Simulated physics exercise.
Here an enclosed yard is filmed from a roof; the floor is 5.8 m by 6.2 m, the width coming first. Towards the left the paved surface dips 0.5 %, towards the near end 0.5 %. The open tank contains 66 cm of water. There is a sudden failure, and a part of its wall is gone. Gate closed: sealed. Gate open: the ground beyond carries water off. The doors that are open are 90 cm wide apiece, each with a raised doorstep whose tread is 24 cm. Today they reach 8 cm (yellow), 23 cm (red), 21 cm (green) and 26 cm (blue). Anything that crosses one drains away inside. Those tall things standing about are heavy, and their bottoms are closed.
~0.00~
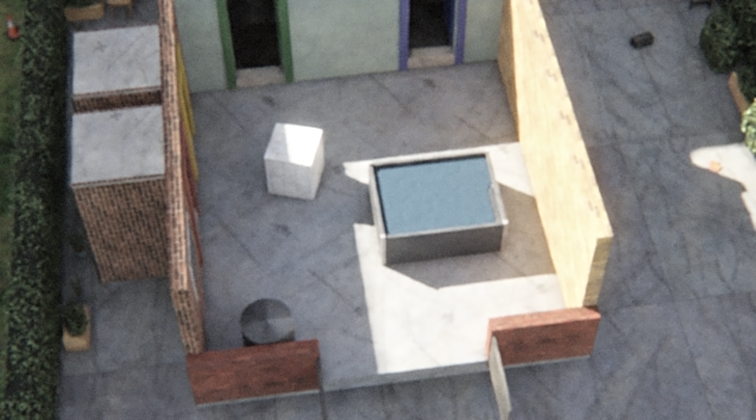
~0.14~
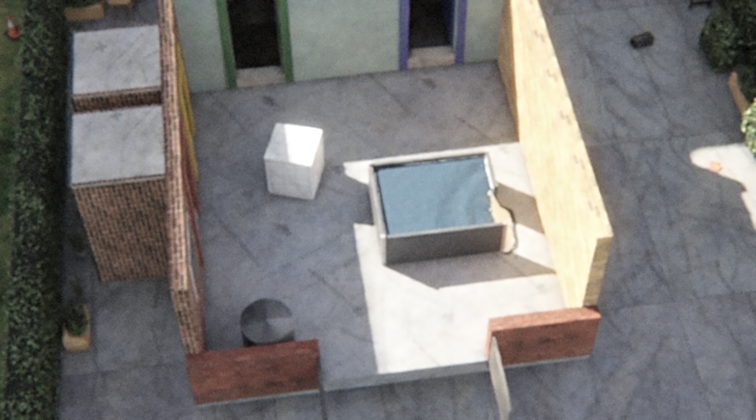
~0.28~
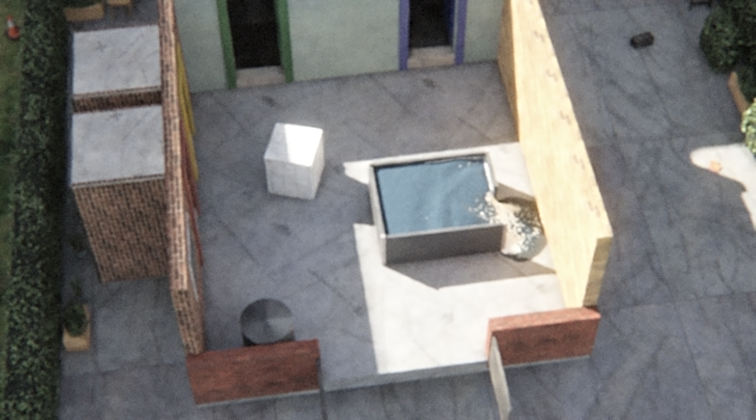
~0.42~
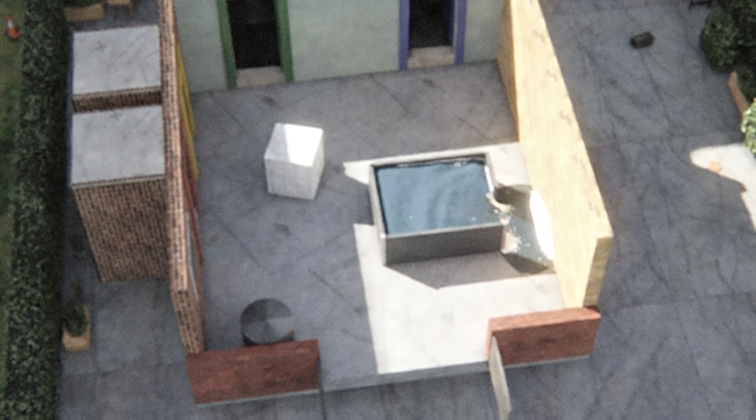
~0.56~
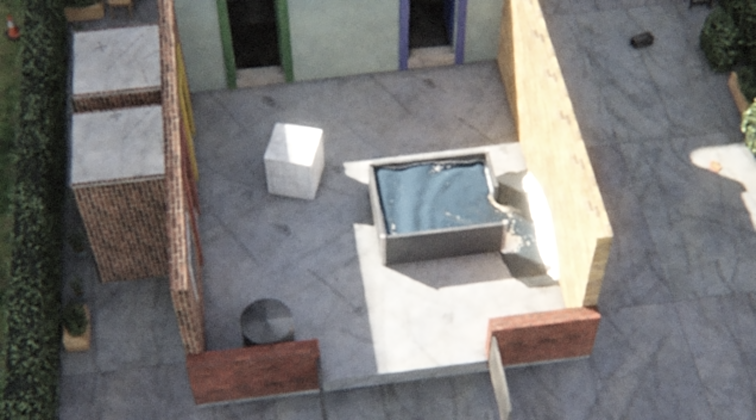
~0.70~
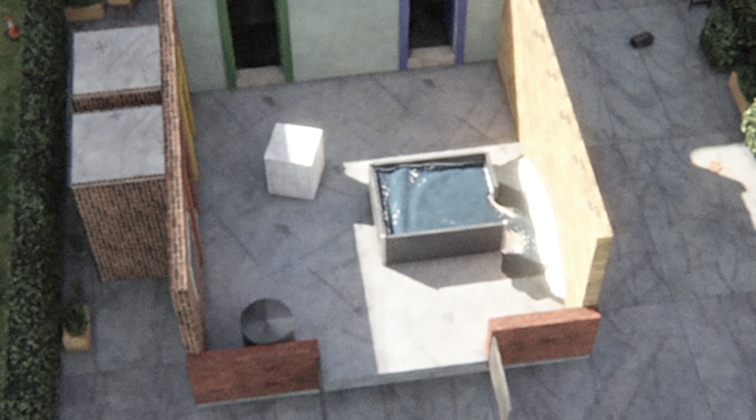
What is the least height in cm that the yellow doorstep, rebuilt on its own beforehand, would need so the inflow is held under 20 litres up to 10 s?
Around 6 cm would be enough.
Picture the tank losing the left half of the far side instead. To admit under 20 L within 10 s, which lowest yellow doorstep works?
The answer is some 9.0 cm.
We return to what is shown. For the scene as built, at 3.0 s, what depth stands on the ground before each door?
Lab note, cm: Yellow 0; red 0; green 0; blue 15.
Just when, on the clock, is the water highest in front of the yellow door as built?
Peak: Close to 7.5 s.
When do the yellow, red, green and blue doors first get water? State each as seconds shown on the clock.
Arrival: Yellow 5.5 s, red 5.0 s, green 3.6 s, blue 2.0 s.
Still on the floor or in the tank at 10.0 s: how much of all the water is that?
Remaining share: Around 86 %.
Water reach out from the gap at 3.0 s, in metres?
Around 4.6 m out.
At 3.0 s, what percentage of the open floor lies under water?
Roughly 45 percent of the floor.
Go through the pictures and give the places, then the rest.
The first picture shows still water, 66 cm deep, in the open tank at (436, 196); the yellow door at (187, 117) is dry.
In the second picture, water pours out at (497, 223) and has run 0.3 m, to (515, 243); about 10 cm deep outside, 66 cm at the back.
In the third picture, water pours out at (497, 224) and has run 0.8 m, to (543, 227); about 10 cm deep outside, 66 cm at the back.
In the fourth picture, water pours out at (497, 224) and has run 0.9 m, to (532, 189); about 12 cm deep outside, 66 cm at the back.
In the fifth picture, the front is at (558, 283), 1.1 m from the gap at (497, 224); 1.5 m2 of floor is wet, 64 cm left at the back.
In the sixth picture, the front is at (563, 301), 1.4 m from the gap at (497, 224); 1.6 m2 of floor is wet, 57 cm left at the back; the yellow door at (187, 117), 5.5 m from the gap, is still 5.2 m from the nearest water.
After 1.4 s water covers 15 % of the floor, deepest (48 cm) near (533, 229); it has not reached the yellow door.
After 3.0 s water covers 45 % of the floor, deepest (28 cm) near (533, 229); it has not reached the yellow door.
After 10.0 s water covers 95 % of the floor, deepest (10 cm) near (202, 268); 8 cm at the yellow door, 5 litres in over its 8 cm doorstep.
At the yellow door as built, the water arrived by 5.3 s and peaked near 11 cm at 7.6 s.
With a doorstep of 5.5 cm, 26 litres would have come in within the 10 s; with 6.5 cm, 15 litres. So under 20 litres takes about 6 cm.
